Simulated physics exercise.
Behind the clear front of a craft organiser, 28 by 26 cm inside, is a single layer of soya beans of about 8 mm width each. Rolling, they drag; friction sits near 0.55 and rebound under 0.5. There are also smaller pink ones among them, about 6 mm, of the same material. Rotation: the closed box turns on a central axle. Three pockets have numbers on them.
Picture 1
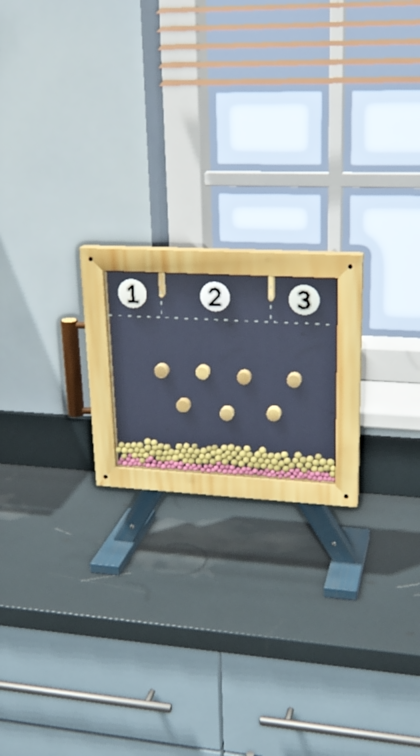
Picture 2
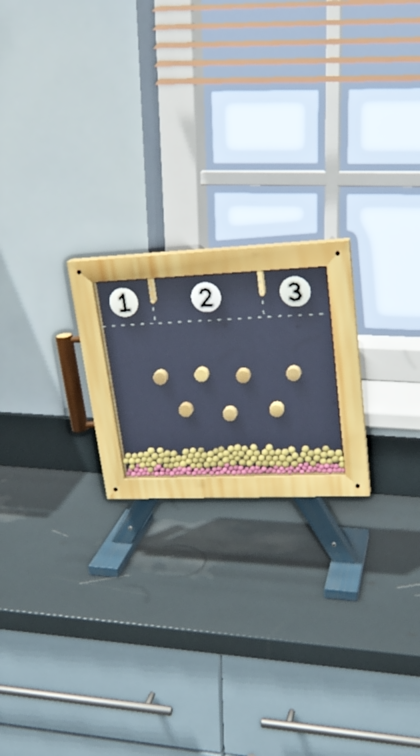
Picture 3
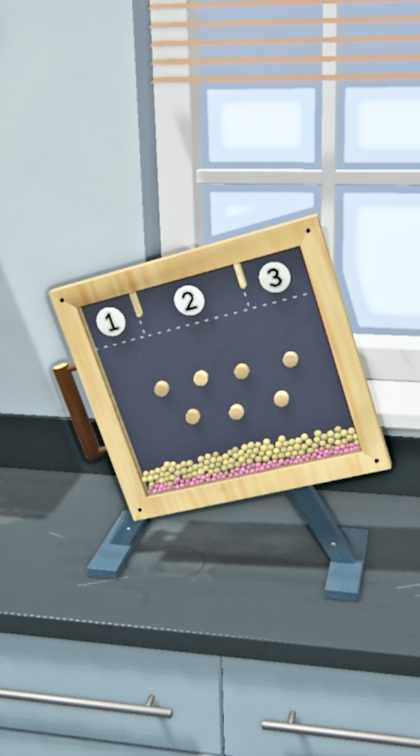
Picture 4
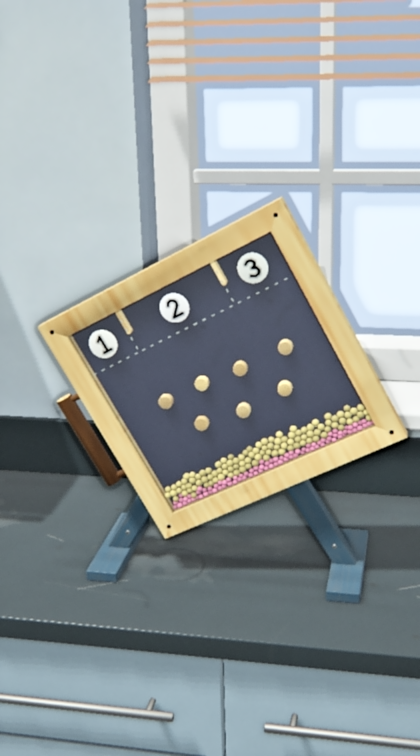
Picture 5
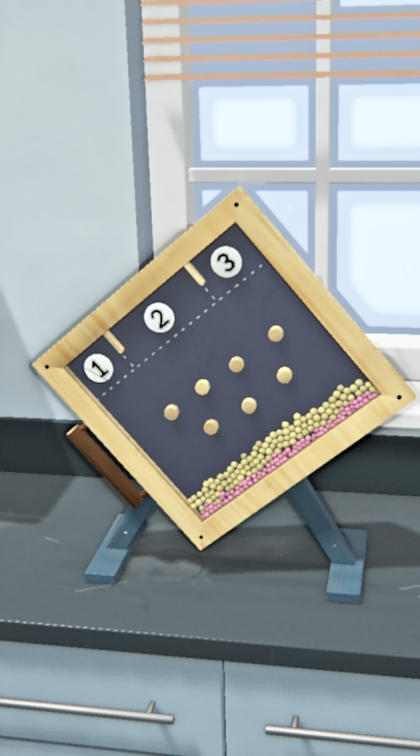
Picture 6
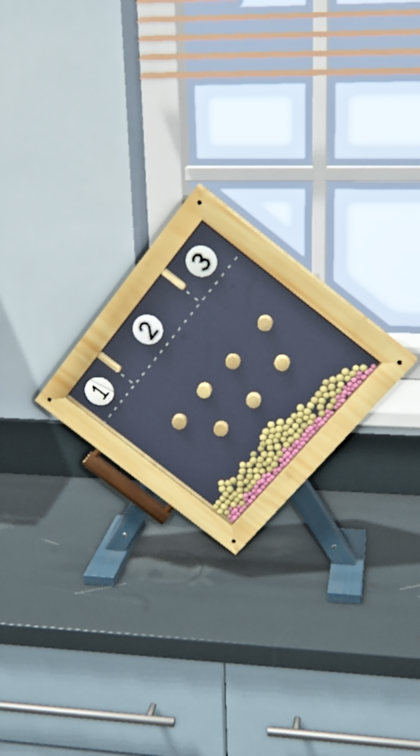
In the video, a wooden-framed box with three numbered pockets turns steadily anticlockwise on its blue stand, in front of a window. The small beige and pink balls inside stay along its bottom edge, sloping up to the right.
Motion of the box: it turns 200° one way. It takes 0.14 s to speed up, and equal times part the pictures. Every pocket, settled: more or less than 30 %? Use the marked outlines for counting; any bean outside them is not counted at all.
Pocket 1 more; pocket 2 more; pocket 3 less.
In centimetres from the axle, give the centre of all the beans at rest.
About 7 cm right and 9 cm below.
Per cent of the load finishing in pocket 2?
Share: Approx. 60 %.
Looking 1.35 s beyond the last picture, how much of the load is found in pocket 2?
I'd say near 5 in a hundred.
Then, 0.67 s after the last picture, it stands 105° anticlockwise; the beans' middle is 9 cm right of and 7 cm below the centre; nothing in the marked areas.
Then, 1.35 s after the last picture, it stands 159° anticlockwise; the beans' middle is 8 cm right of and 9 cm below the centre; no. 1, 40 %, no. 2, 5 %.
Then, 1.93 s after the last picture, it has come round 200° anticlockwise; the beans' middle is 9 cm right of and 7 cm below the centre; no. 1, 40 %, no. 2, 50 %.
All still 3.0 s after it, it has come round 200° anticlockwise; no. 1, 35 %, no. 2, 60 %, no. 3, 5 %.
